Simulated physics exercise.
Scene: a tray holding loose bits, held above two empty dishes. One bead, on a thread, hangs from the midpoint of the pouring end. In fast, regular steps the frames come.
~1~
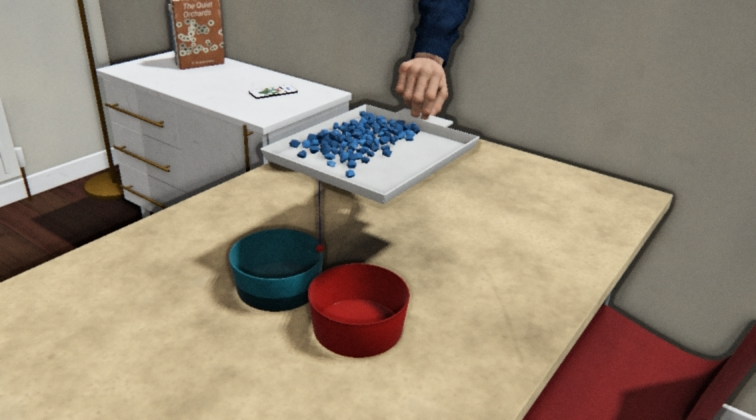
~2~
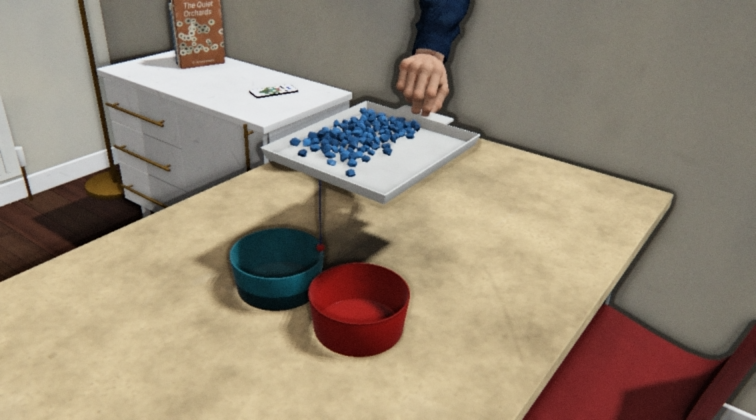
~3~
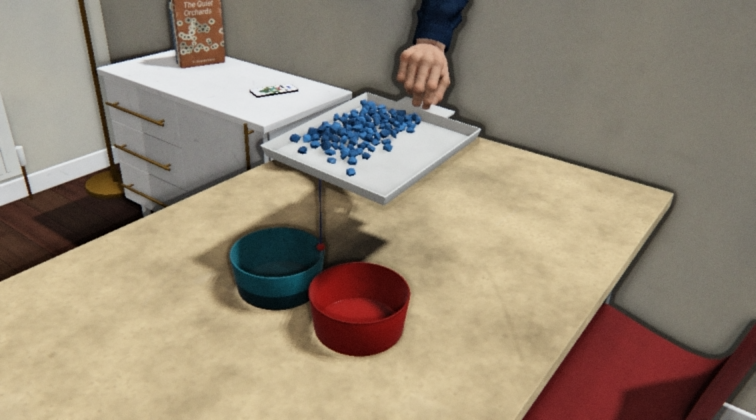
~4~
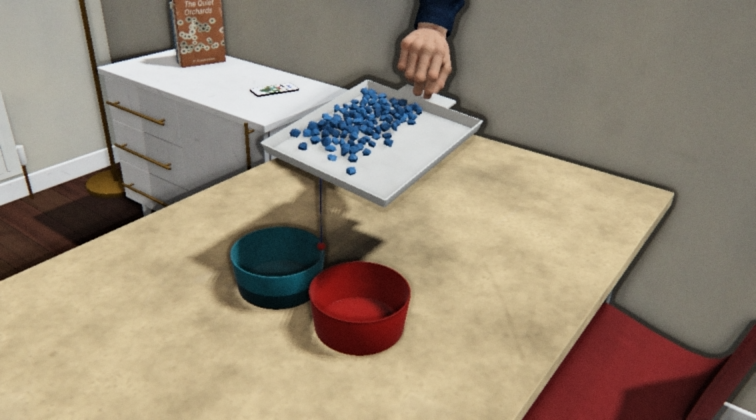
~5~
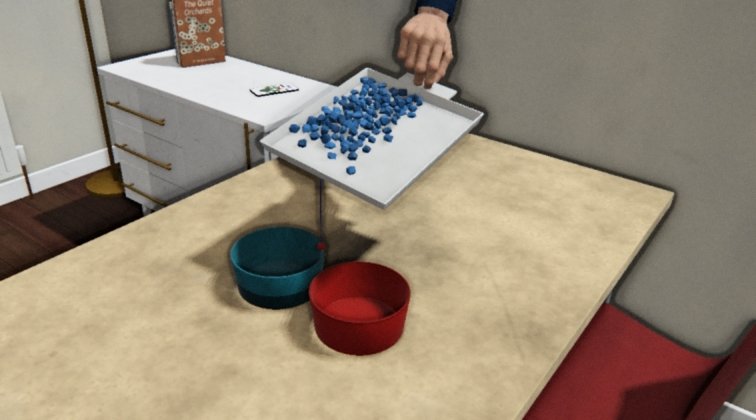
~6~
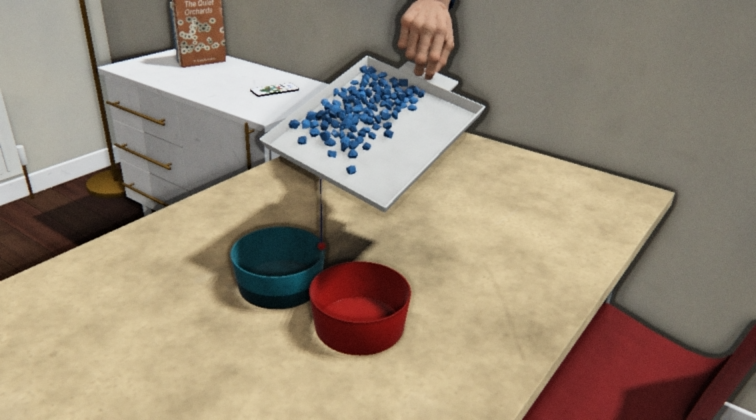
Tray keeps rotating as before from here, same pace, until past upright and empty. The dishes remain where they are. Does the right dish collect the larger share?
Greater load: Right.
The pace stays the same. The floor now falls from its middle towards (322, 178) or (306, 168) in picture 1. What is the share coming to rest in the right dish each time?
In turn some 10 and 0 per cent.
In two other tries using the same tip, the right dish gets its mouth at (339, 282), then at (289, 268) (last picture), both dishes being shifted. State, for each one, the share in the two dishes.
First try: Around 70 percent; second try: Around 10 percent.
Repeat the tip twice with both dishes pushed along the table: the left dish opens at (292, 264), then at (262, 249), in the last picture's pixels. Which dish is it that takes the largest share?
The dish to the right; the dish to the right.
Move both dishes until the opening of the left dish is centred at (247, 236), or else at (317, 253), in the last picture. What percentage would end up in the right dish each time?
It comes to roughly 50 per cent in one try and roughly 70 per cent in the next.
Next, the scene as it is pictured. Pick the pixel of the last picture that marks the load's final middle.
About pixel (361, 319).
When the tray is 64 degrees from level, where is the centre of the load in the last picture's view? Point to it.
Near (366, 192).
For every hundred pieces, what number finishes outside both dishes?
0 %.
Soon after the last picture, tray tipped steeply; most on the tray; a stray few in the right dish; about a quarter in the air.
A little later, tray tipped past a quarter turn; a stray few on the tray; most in the right dish; a stray few in the left dish; a small part outside both; a small part in the air.
Later still, tray tipped past a quarter turn; nearly all in the right dish; a stray few in the left dish; a small part outside both.
At rest, tray tipped past a quarter turn; nearly all in the right dish; a stray few in the left dish; a small part outside both.
